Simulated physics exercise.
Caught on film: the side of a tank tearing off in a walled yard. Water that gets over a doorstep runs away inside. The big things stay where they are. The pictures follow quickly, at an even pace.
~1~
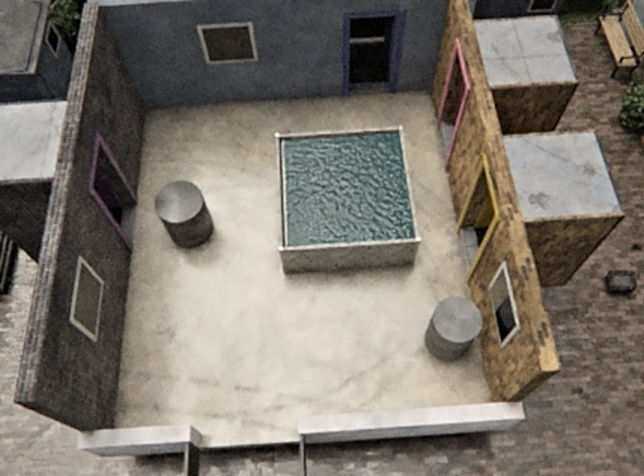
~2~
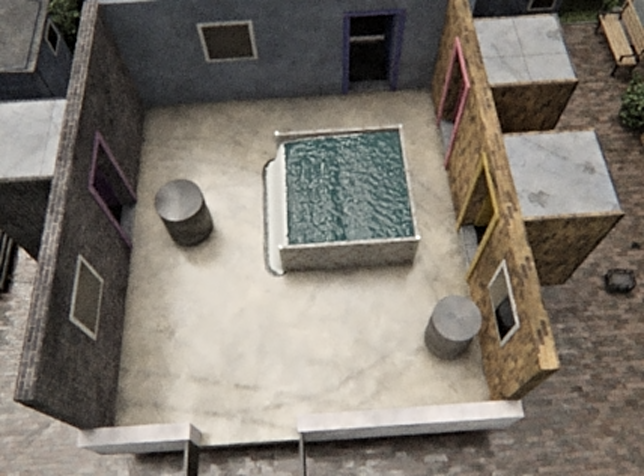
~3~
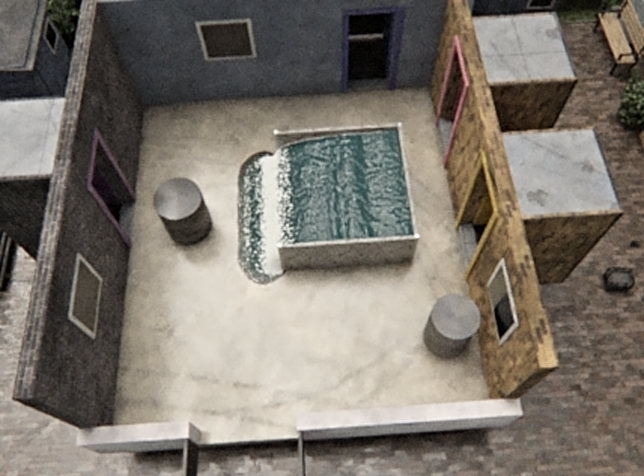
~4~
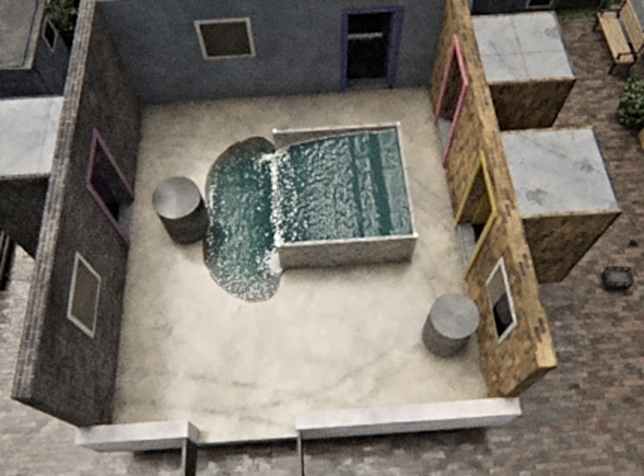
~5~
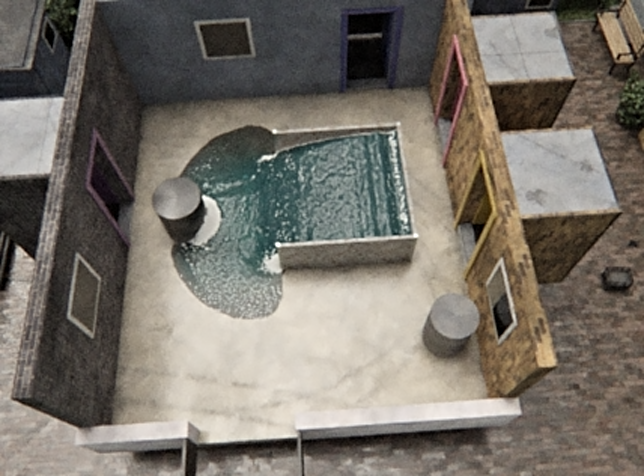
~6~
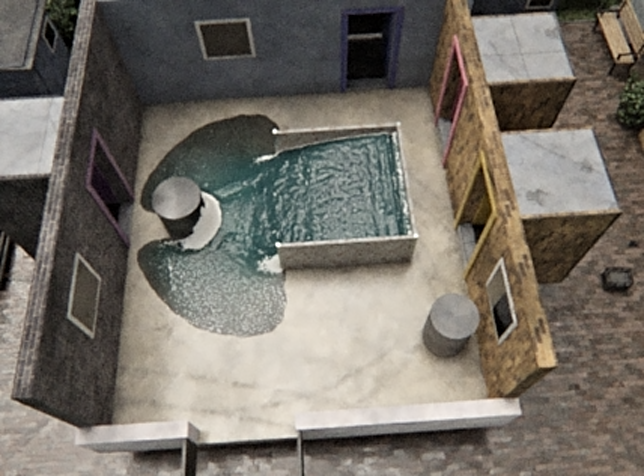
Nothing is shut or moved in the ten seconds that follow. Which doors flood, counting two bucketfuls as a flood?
In the end: The yellow door stays under that; the blue door takes more than that; the pink door stays under that; the purple door takes more than that.
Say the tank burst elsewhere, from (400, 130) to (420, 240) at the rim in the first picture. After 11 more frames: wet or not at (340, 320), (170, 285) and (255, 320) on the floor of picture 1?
One after the other: Covered, no water, no water.
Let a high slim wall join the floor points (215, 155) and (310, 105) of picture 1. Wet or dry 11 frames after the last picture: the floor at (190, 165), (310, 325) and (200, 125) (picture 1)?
In turn: Under water, not flooded, under water.
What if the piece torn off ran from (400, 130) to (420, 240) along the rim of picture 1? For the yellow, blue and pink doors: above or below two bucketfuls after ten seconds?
In short: The yellow one passes that mark; the blue one goes over; the pink one lets more in.
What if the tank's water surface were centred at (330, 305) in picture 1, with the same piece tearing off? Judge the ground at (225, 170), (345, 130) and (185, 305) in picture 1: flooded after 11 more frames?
As listed: Under water, no water, under water.
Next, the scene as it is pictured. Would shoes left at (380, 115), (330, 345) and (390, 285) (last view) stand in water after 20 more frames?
In turn: Wet, covered, dry.
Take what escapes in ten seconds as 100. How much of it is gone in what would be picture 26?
Near 25 in a hundred.
A moment on, water covers 40 % of the floor; the yellow door not reached, the blue door not reached, the pink door not reached, the purple door over two buckets in.
Next, water covers 45 % of the floor; the yellow door not reached, the blue door not reached, the pink door not reached, the purple door over two buckets in.
Then, water covers 75 % of the floor; the yellow door not reached, the blue door wet at the sill, nothing in, the pink door not reached, the purple door far over two buckets in.
Later, water covers 95 % of the floor; the yellow door wet at the sill, nothing in, the blue door wet at the sill, nothing in, the pink door under two buckets in, the purple door far over two buckets in.
In the end, water covers 100 % of the floor; the yellow door wet at the sill, nothing in, the blue door over two buckets in, the pink door under two buckets in, the purple door far over two buckets in.
